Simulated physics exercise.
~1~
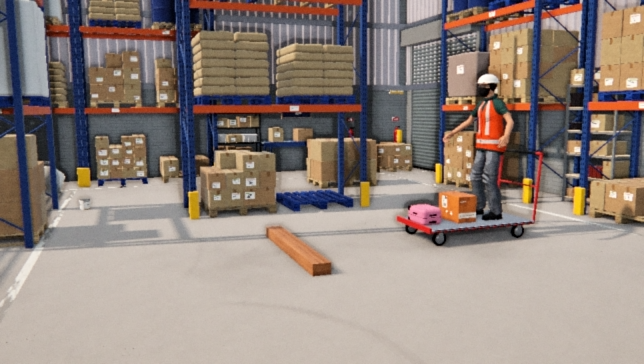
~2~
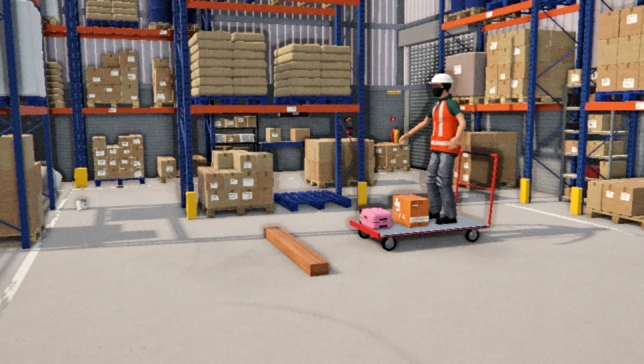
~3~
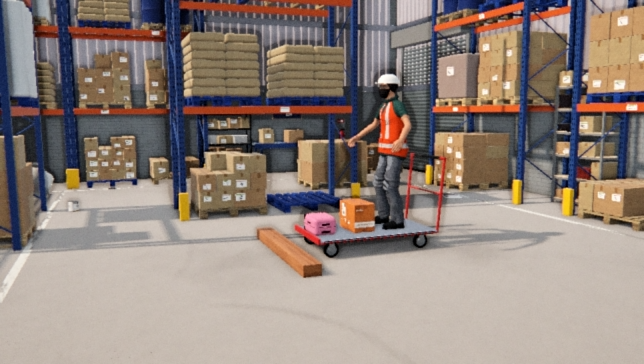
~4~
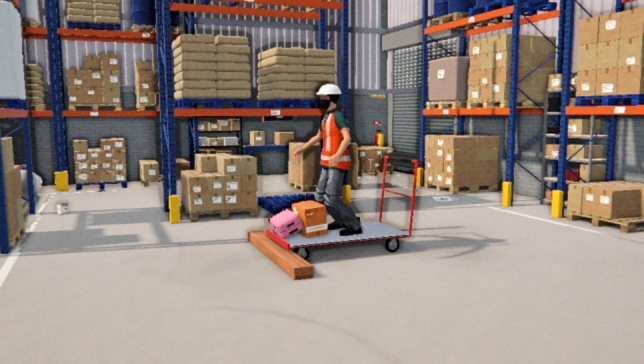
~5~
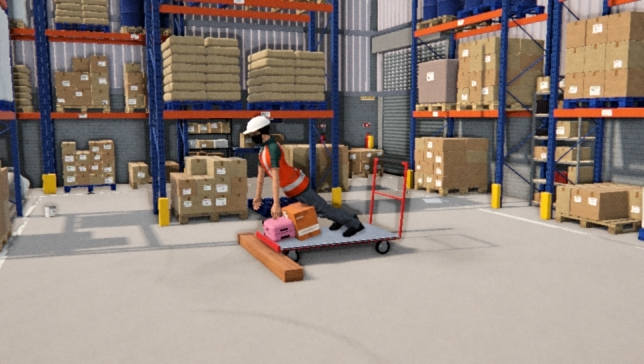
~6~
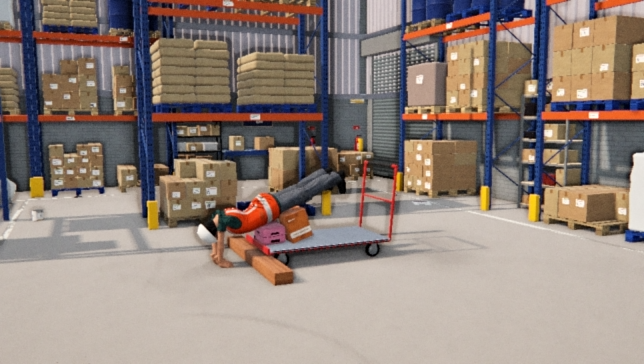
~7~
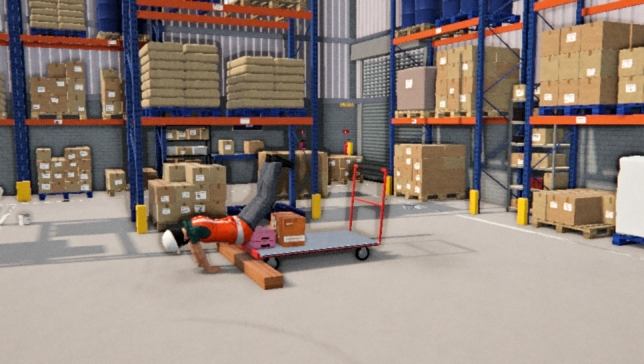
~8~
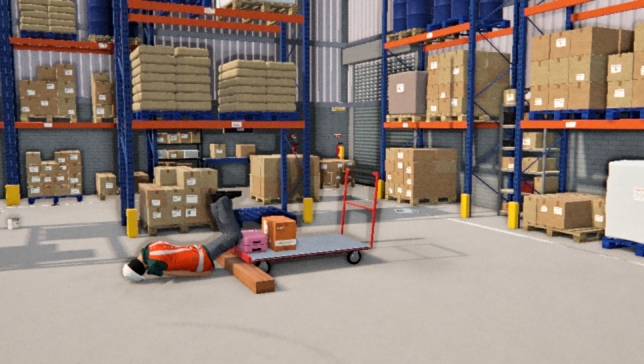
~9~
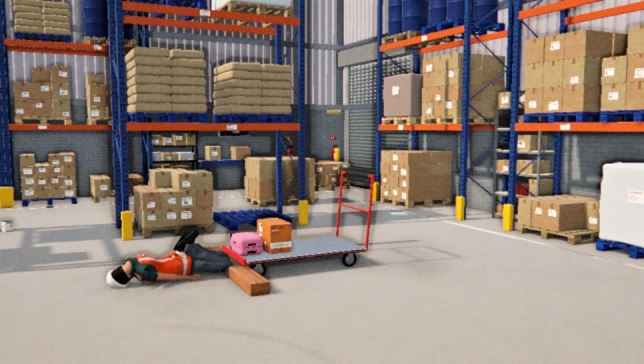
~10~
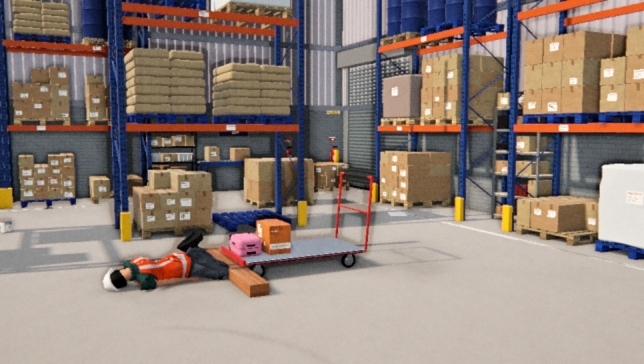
At the start, a person in a white helmet and orange vest stands on a flat trolley with an orange parcel and a pink case, rolling left through a warehouse toward a brown beam on the floor. The trolley reaches the beam and stops short, and the two items tip at its front edge. The rider buckles at the knees, pitches forward over them and drops headfirst past the beam, legs trailing in the air. The legs then come down as the parcel settles upright. The rider ends lying still on the floor beyond the beam, while both items remain on the trolley.
